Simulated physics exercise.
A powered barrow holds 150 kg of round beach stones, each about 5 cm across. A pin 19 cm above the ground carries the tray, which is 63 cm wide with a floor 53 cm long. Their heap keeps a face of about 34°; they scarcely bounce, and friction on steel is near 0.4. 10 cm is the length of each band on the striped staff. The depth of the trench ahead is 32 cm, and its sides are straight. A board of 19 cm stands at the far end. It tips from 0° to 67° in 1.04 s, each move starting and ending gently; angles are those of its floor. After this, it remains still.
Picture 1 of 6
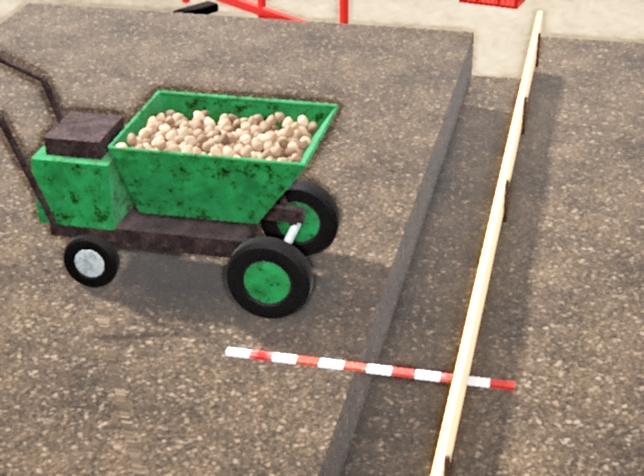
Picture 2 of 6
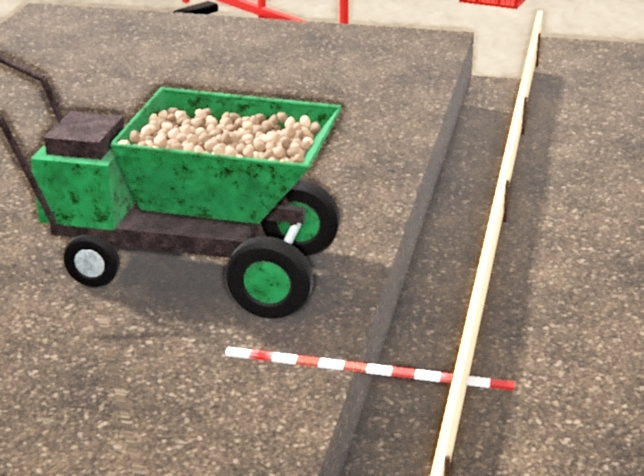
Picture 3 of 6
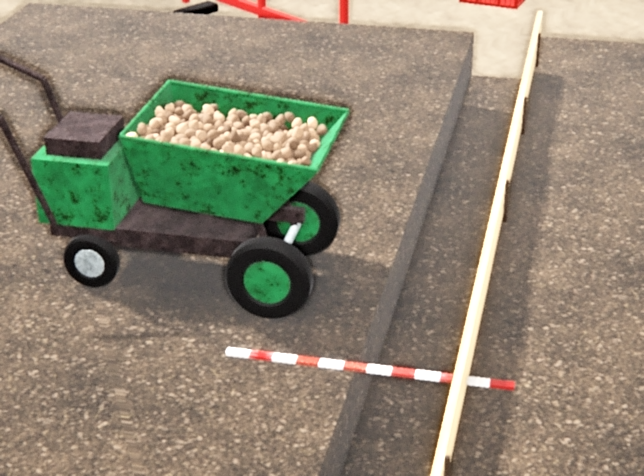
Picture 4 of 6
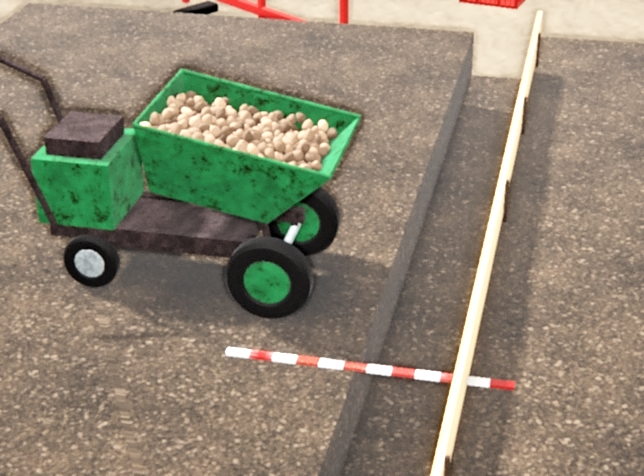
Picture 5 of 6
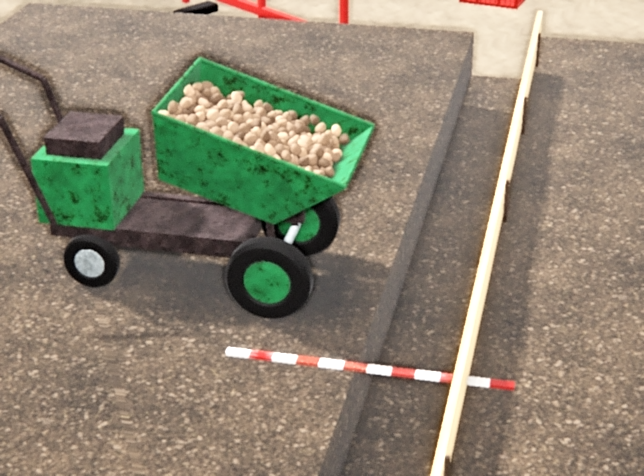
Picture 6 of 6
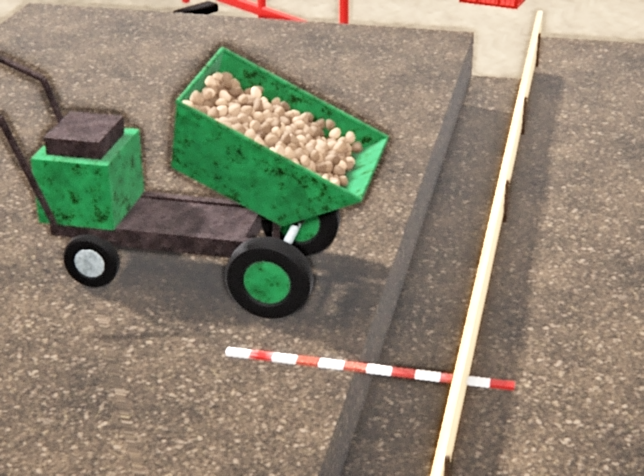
On a patch of rough brown ground beside a trench, a green powered barrow stood still while its tray, heaped with round stones, tilted steadily toward the right, its left end rising.
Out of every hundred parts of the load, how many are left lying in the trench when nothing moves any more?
Around 93 in every hundred.
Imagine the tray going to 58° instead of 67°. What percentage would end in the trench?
With that change, near 65 per cent.
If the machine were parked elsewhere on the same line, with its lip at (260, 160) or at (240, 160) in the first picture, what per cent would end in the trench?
Roughly 100 percent for the first, and 100 percent for the second.
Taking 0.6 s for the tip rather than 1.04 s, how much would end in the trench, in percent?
I'd put it at some 75 in a hundred.
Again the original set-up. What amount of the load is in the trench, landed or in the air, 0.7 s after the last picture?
Some 35 per cent of the load by that point.
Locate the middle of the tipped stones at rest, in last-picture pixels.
Roughly at (440, 343).
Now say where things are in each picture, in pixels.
The tray is at 0°, its lip at (305, 166); the top of the load is at (193, 126), in the first picture.
The tray is at 1°, its lip at (308, 167); the top of the load is at (180, 124), in the second picture.
The tray is at 5°, its lip at (317, 171); the top of the load is at (187, 118), in the third picture.
The tray is at 11°, its lip at (330, 177); the top of the load is at (185, 107), in the fourth picture.
The tray is at 18°, its lip at (345, 187); the top of the load is at (196, 96), in the fifth picture.
Lip at (361, 200), floor tilted 26°, highest stones at (216, 86), in the sixth picture.
Then, 0.3 s after the last picture the floor is at 57°, 100 % in the tray; the foremost stones are at (403, 229).
Then, 0.7 s after the last picture the floor is at 67°, 66 % in the tray, 33 % in the trench, 1 % past the trench; the foremost stones are at (495, 262).
Then, 1.0 s after the last picture the floor is at 67°, 32 % in the tray, 61 % in the trench, 7 % past the trench; the foremost stones are at (613, 308).
Then, 3.0 s after the last picture the floor is at 67°, 0 % in the tray, 93 % in the trench, 7 % past the trench; the foremost stones are past the picture's edge.
